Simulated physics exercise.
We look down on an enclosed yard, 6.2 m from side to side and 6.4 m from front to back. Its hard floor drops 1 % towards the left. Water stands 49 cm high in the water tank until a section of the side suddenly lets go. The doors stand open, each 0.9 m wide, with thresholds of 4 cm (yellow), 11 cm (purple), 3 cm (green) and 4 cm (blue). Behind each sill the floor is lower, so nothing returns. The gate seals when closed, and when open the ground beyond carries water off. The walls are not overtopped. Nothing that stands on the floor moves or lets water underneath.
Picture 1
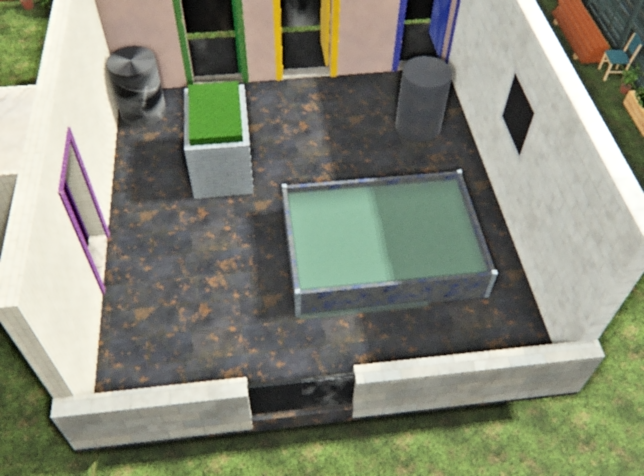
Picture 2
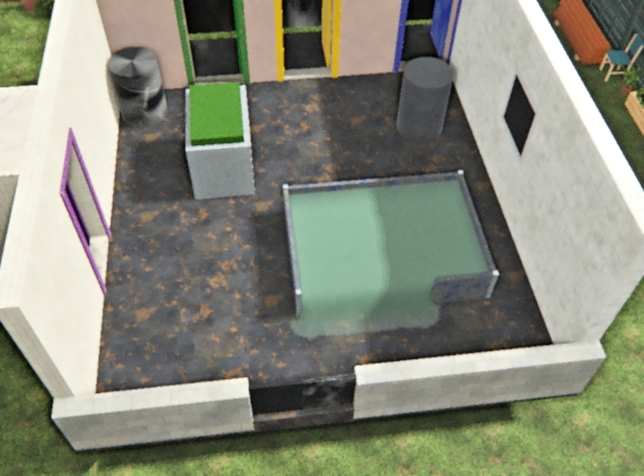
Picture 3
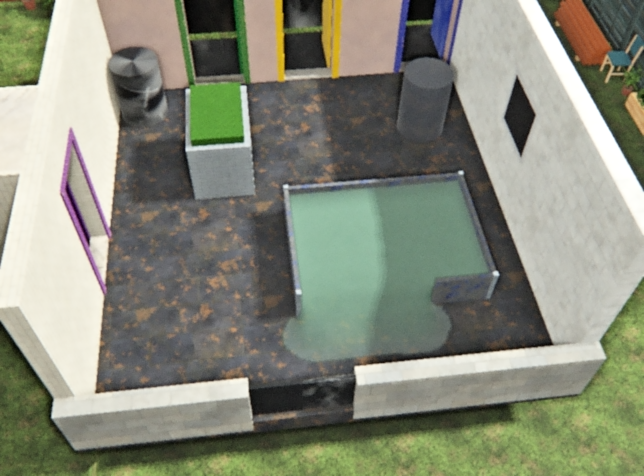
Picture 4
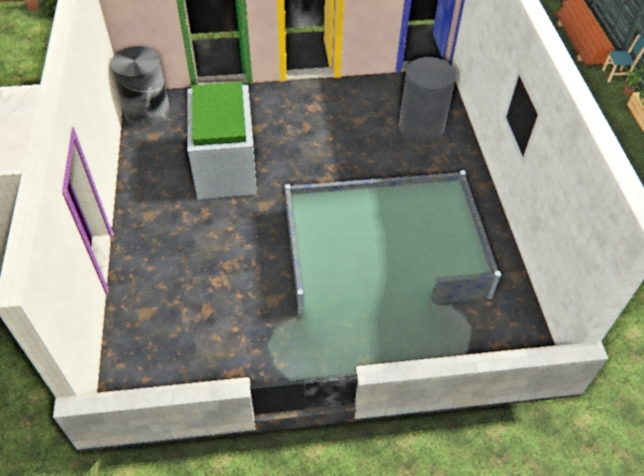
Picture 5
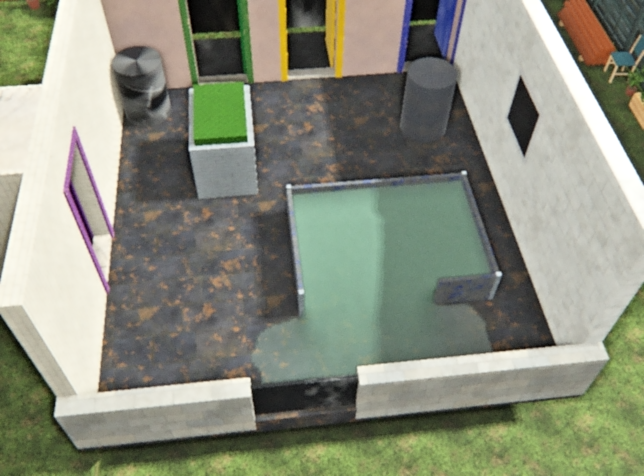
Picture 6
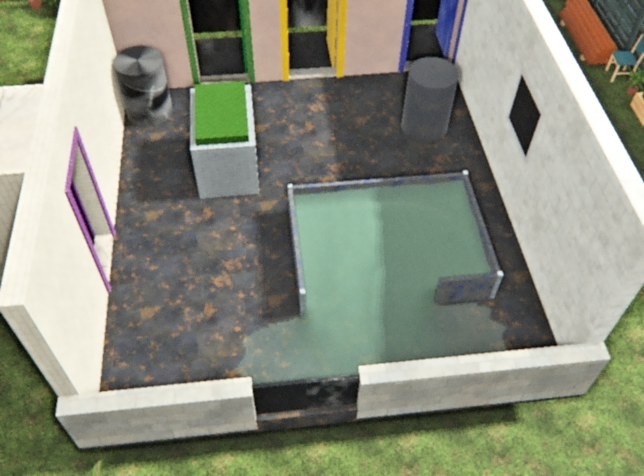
A large glass-like tank of greenish water sat in a walled yard until its front side opened, and water poured out across the dark floor, spreading forward to the low front wall and gap.
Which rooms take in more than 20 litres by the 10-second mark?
The water let in: At the yellow door it does not reach the limit; at the purple door it keeps below the limit; at the green door it passes the limit; at the blue door it goes over the limit.
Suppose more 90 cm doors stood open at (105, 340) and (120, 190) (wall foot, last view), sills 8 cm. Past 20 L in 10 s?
In turn: Above, not over.
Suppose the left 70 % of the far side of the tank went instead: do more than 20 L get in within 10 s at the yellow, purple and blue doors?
Against that limit: Yellow past it, purple not over, blue past it.
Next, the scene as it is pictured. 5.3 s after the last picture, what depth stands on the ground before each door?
Depths in cm: Yellow 0, purple 9, green 9, blue 10.
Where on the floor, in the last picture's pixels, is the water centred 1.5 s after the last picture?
Around (368, 305).
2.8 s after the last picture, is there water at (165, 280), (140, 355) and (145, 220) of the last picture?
In that order: Wet, wet, wet.
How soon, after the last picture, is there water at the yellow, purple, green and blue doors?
Arrival: Yellow 5.5 s, purple 1.8 s, green 4.0 s, blue 3.8 s.
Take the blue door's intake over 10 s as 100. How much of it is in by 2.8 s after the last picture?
Some 0 per cent by then.
Then, 0.7 s after the last picture water covers 15 % of the floor and is deepest (41 cm) near (366, 391); yellow door not reached, purple door not reached, green door not reached, blue door not reached.
Then, 1.5 s after the last picture water covers 25 % of the floor and is deepest (34 cm) near (98, 420); yellow door not reached, purple door not reached, green door not reached, blue door not reached.
Then, 2.8 s after the last picture water covers 45 % of the floor and is deepest (28 cm) near (98, 420); yellow door not reached, purple door 13 cm at the sill, 0 L in, green door not reached, blue door not reached.
Then, 5.3 s after the last picture water covers 75 % of the floor and is deepest (16 cm) near (124, 135); yellow door not reached, purple door 9 cm at the sill, 3 L in, green door 9 cm at the sill, 18 L in, blue door 10 cm at the sill, 49 L in.
Then, 9.3 s after the last picture water covers 100 % of the floor and is deepest (12 cm) near (118, 197); yellow door 6 cm at the sill, 7 L in, purple door 7 cm at the sill, 3 L in, green door 7 cm at the sill, 91 L in, blue door 6 cm at the sill, 126 L in.
